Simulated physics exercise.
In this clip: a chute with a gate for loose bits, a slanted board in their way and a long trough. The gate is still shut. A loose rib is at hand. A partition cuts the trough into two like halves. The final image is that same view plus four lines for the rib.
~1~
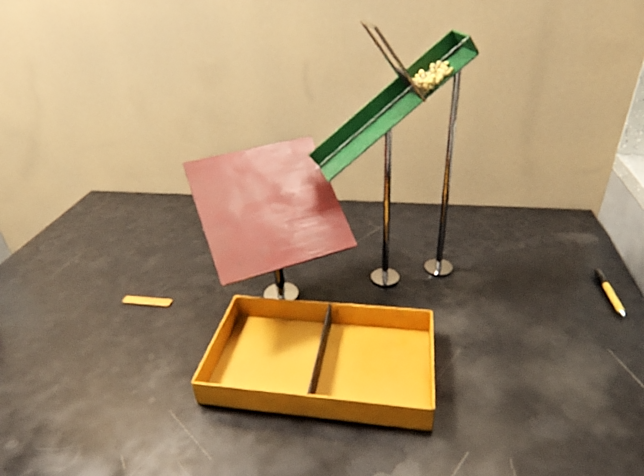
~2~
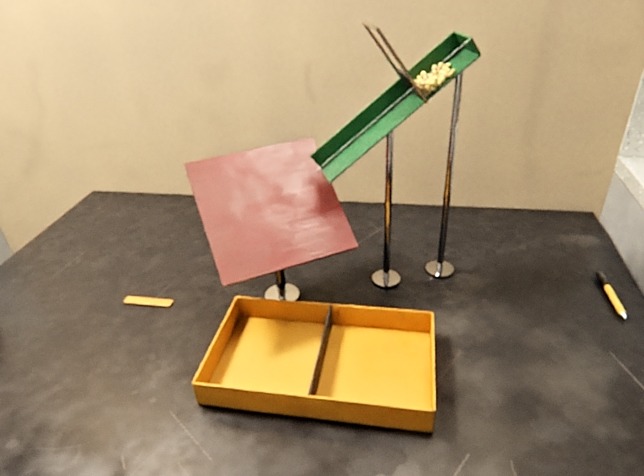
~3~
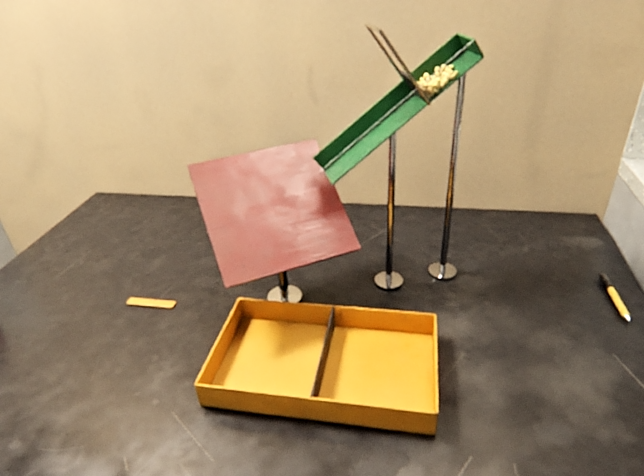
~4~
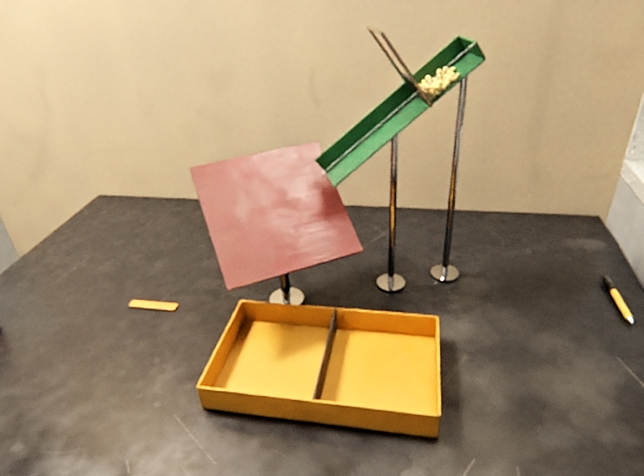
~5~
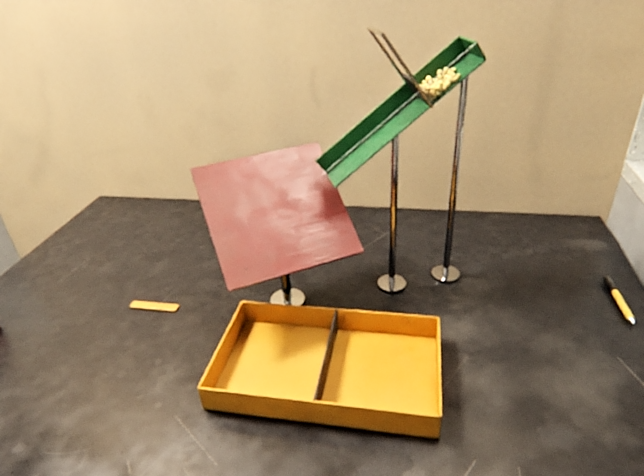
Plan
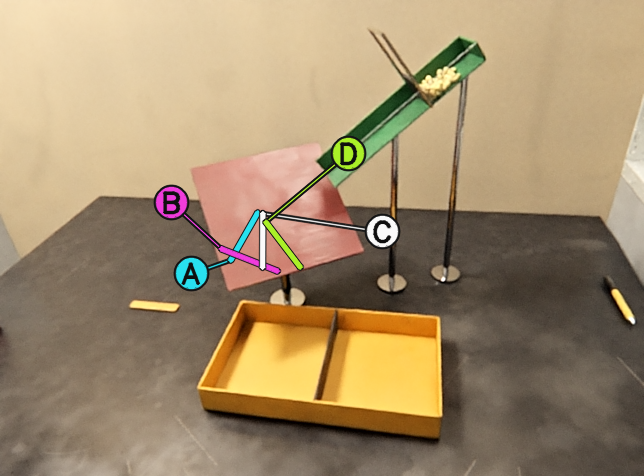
The clip opens on a dark tabletop with a sloping green chute holding pale bits behind a closed gate, above a tilted reddish board and a yellow trough split by a dark partition. The view shifts very slightly, while the bits, gate, board and trough stay still in relation to one another.
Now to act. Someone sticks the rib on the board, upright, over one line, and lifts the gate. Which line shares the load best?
D beats the others.
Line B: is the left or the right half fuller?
Left.
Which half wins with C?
The left half.
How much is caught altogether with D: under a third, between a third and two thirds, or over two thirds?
Line D gives over two thirds.
On the marked copy, line A from (257, 212) to (230, 260); line B from (221, 248) to (277, 271); line C from (262, 213) to (262, 267); line D from (265, 222) to (300, 267).
With A, of what is caught, almost all in the left half, about a tenth in the right.
With B, of what is caught, almost all in the left half, about a tenth in the right.
With C, of what is caught, almost all in the left half, about a tenth in the right.
With D, of what is caught, roughly a third in the left half, roughly two thirds in the right.
